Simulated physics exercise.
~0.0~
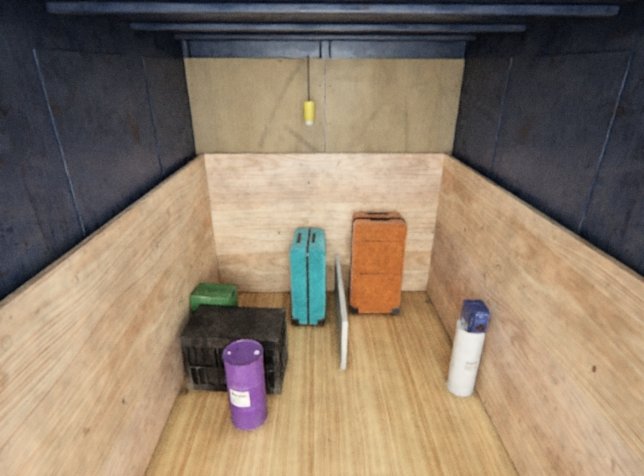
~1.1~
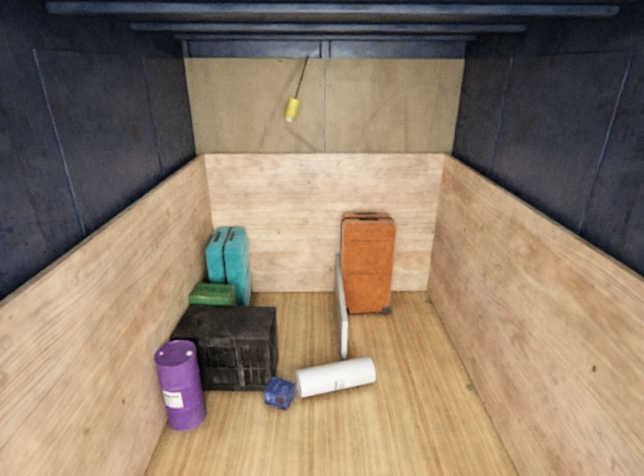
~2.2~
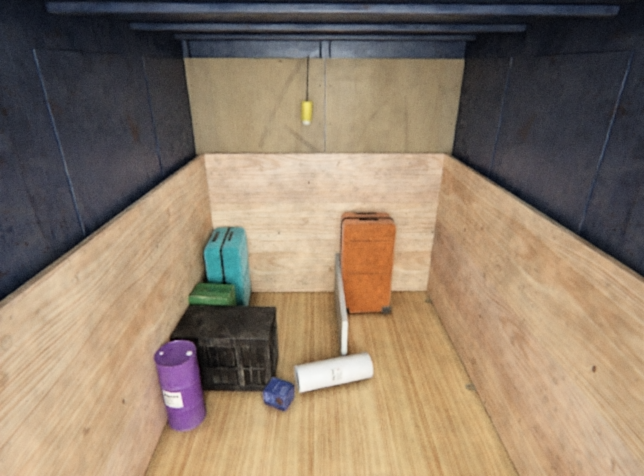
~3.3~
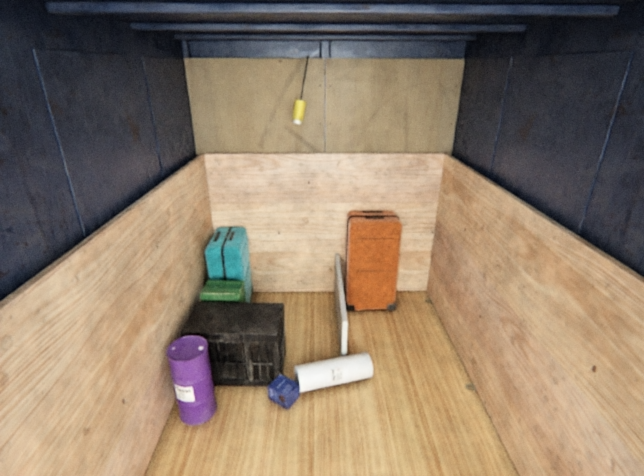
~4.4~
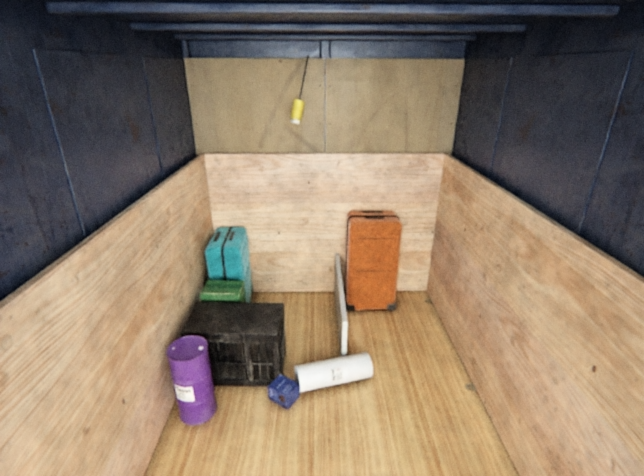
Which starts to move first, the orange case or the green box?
The orange case starts to move first, edging left as the load shifts, while the green box only moves later, when several things edge back to the right.
